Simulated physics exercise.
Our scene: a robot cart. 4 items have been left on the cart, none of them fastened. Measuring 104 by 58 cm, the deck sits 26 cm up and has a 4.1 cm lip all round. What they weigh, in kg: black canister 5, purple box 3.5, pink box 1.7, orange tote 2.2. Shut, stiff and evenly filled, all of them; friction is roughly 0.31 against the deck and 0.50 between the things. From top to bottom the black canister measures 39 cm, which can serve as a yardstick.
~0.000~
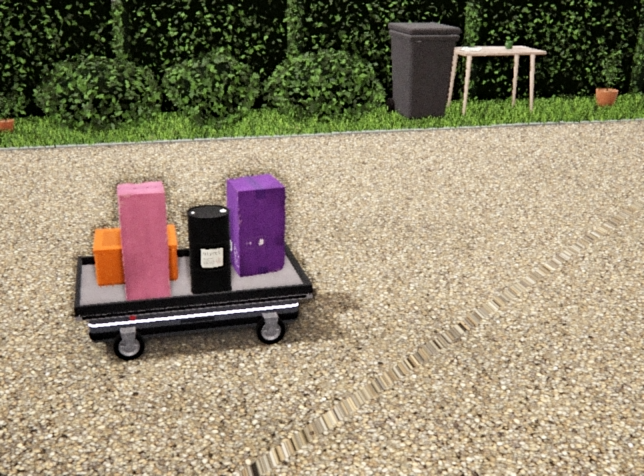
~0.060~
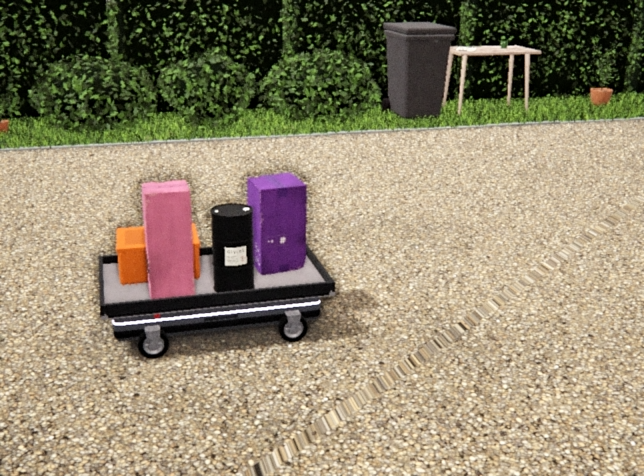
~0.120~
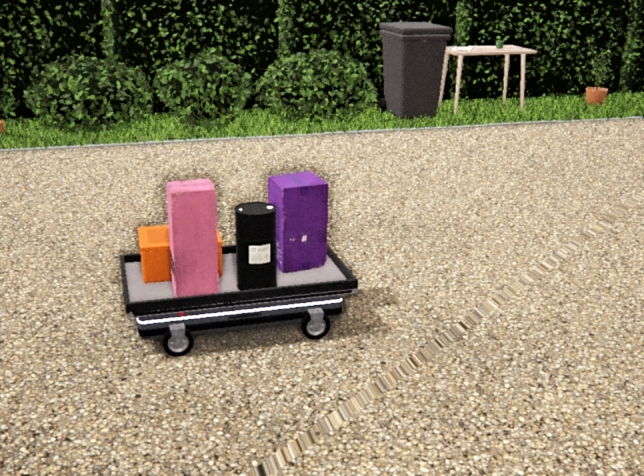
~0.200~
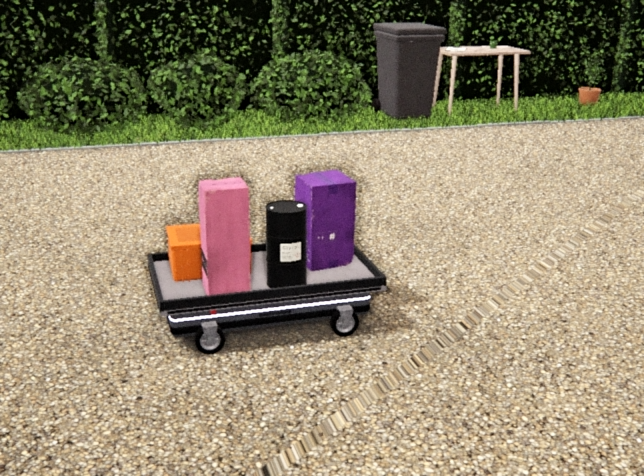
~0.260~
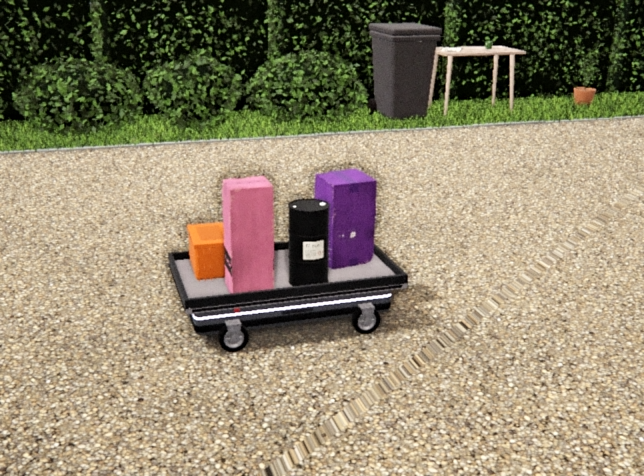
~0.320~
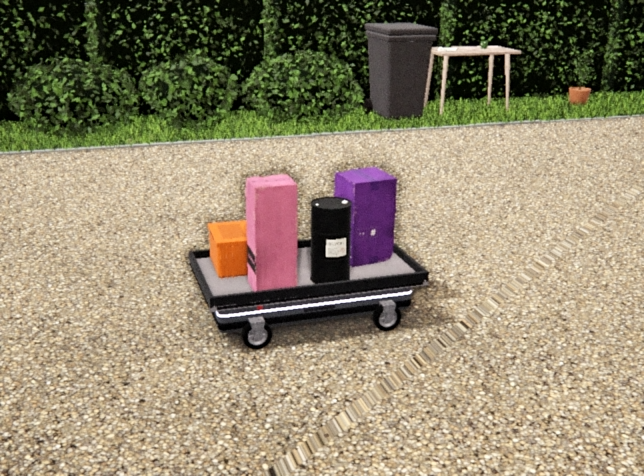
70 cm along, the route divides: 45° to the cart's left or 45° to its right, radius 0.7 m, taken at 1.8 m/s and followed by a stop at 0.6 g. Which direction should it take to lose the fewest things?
Right.
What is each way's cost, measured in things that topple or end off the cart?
Turning left 3, turning right 2.
Turning left. Around 0.72 s, cart 130 cm along, turned 36°; purple box at 23° to upright near (458, 187); black canister at 36° to upright near (445, 207); pink box at 12° to upright.
Around 1.02 s, cart 176 cm along, turned 45°; black canister and pink box now off the cart; purple box on its side near (481, 174); orange tote shifted 9 cm.
Around 1.42 s, cart 183 cm along, turned 45°, stopped; purple box now off the cart; orange tote shifted 25 cm.
Finally (1.9 s), off the cart, black canister, purple box and pink box; not toppled but over 10 cm from the start, orange tote. In the last view, purple box near (540, 190).
Turning right instead, black canister and purple box tipped over or off the cart, 2 of 4 in all.
